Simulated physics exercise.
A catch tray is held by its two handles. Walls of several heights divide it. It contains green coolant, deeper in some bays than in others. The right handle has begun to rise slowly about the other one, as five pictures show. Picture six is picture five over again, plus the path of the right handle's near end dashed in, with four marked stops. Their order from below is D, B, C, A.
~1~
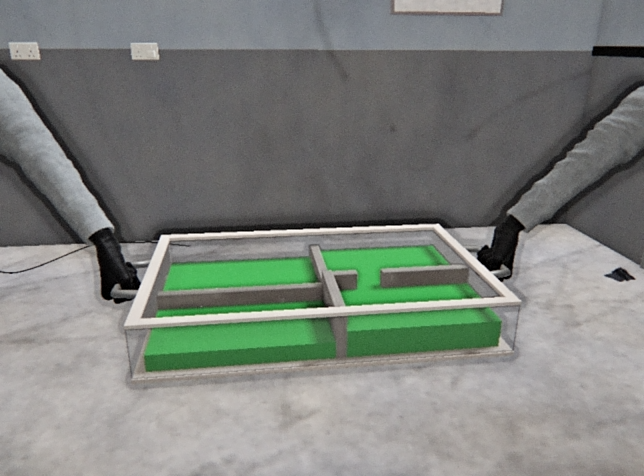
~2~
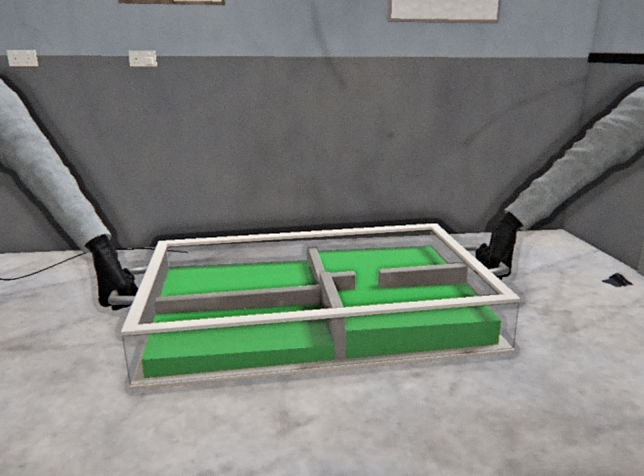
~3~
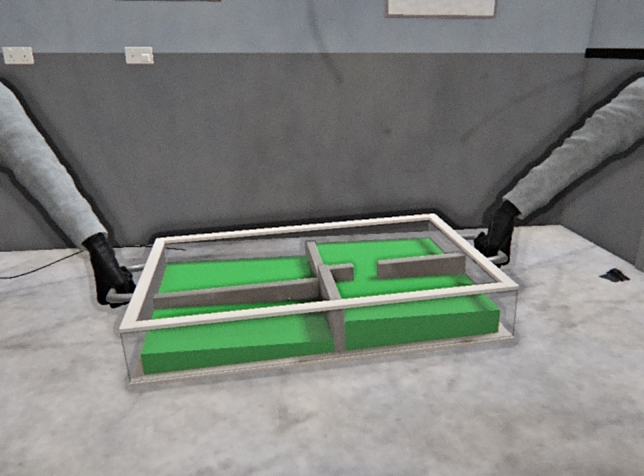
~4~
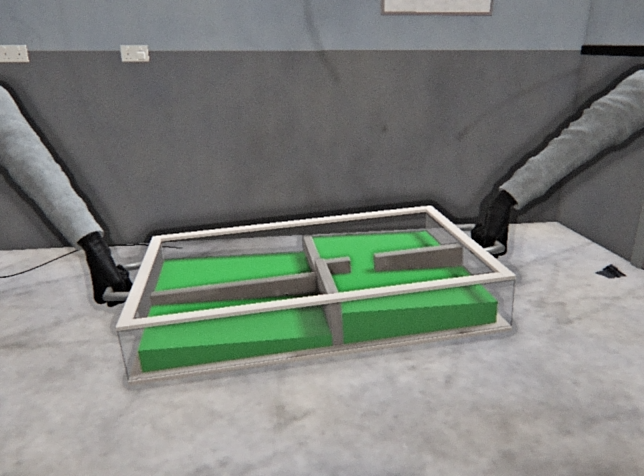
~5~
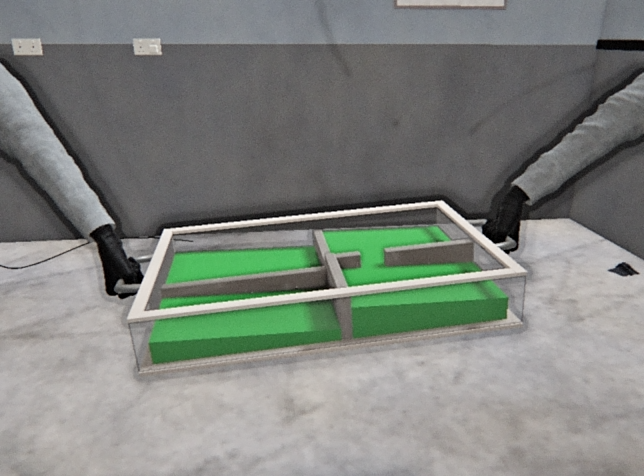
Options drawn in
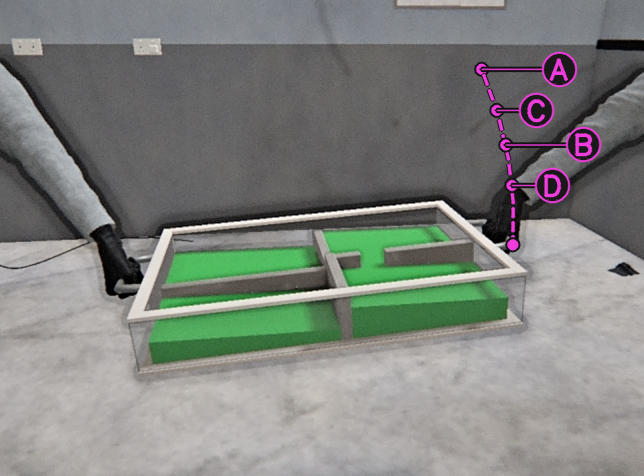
To begin with, two gloved hands hold a clear, white-rimmed tray level by its end handles on a pale marbled surface, green coolant lying between its grey dividing walls. The right hand then gradually raises its end, tilting the tray slightly down to the left, and the tray finally shifts a little rightward in view, still tilted.
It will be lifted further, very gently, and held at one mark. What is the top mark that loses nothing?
D.
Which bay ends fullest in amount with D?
The back left bay.
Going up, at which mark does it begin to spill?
It is B.
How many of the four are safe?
One of them.
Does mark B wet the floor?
Yes, it does.
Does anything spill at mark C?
Yes, it does.
In magenta, A at (481, 69); B at (505, 144); C at (496, 110); D at (512, 185).
Choosing A, about 52 % goes over the rim.
Choosing B, about 19 % goes over the rim.
Choosing C, about 38 % goes over the rim.
Choosing D, nothing spills; the back left bay holds the most.
